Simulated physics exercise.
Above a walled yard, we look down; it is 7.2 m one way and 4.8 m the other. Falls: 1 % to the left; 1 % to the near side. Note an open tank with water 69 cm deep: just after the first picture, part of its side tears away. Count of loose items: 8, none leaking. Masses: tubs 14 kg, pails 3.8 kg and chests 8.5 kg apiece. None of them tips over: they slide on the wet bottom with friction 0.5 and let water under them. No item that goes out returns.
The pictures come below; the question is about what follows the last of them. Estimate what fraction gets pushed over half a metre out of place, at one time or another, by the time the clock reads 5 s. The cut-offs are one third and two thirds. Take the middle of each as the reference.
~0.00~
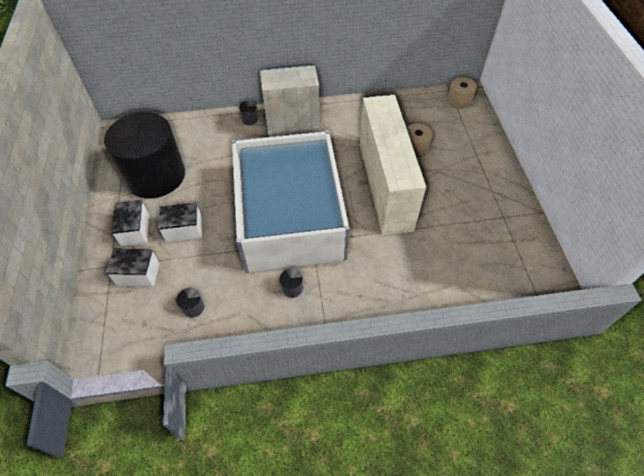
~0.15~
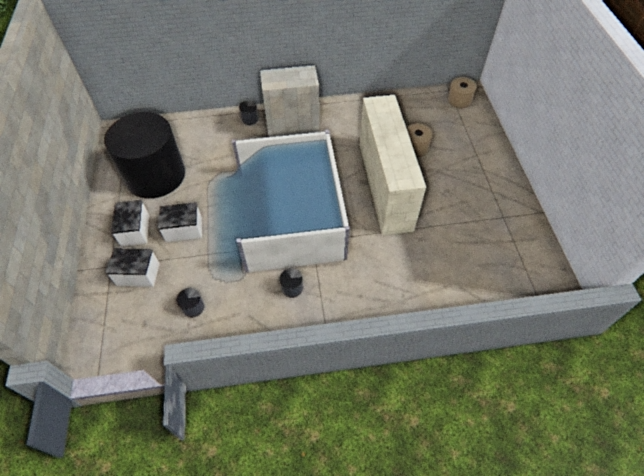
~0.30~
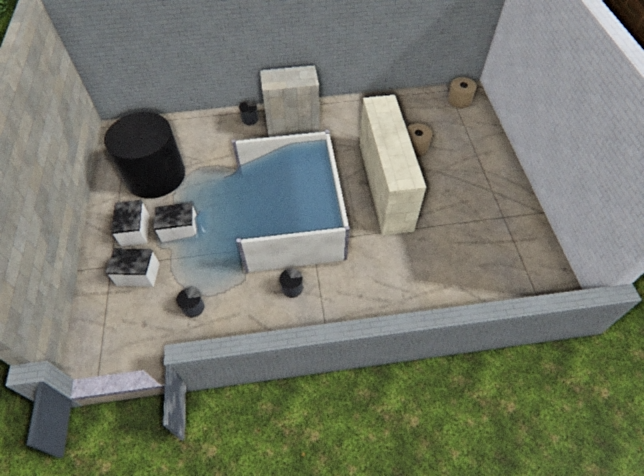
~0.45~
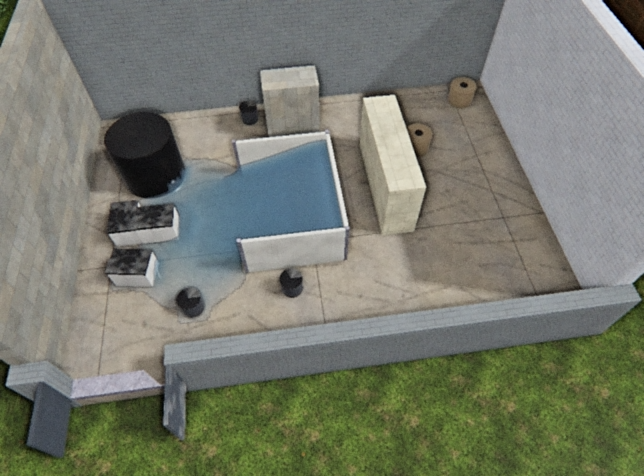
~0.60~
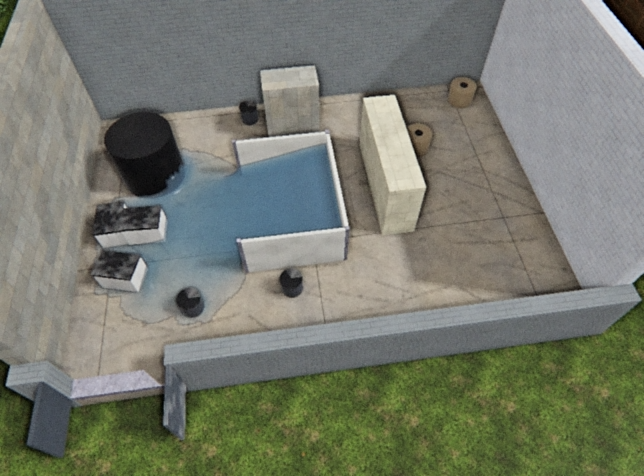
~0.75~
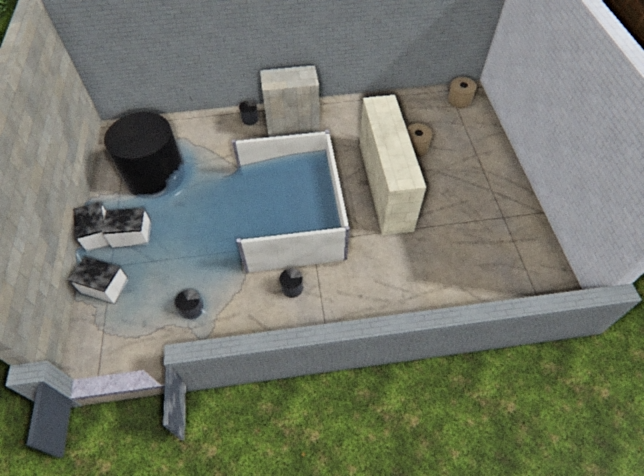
The share is between one third and two thirds.
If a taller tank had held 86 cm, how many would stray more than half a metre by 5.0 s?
Under that setup the answer is 4.
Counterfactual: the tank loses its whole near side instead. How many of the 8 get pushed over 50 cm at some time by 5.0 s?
So the tally would be 4.
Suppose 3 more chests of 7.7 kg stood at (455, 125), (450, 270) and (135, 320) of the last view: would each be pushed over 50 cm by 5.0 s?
Result, in sequence: Below the mark / below the mark / above the mark.
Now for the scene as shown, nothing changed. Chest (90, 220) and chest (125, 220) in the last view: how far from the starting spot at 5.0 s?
200 cm and 200 cm.
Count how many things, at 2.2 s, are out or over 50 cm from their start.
The count is 4.
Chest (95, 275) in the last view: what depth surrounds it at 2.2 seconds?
Roughly 22 cm.
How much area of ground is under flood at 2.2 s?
About 14 m2 is covered.
After 1.1 s 3 of 8 are over 50 cm from their spots; 3 afloat.
After 2.2 s 4 of 8 are over 50 cm from their spots; 3 afloat.
After 3.5 s 4 of 8 are over 50 cm from their spots; 2 afloat.
After 5.0 s 5 of 8 are over 50 cm from their spots, and 5 have been at some point; 2 afloat.
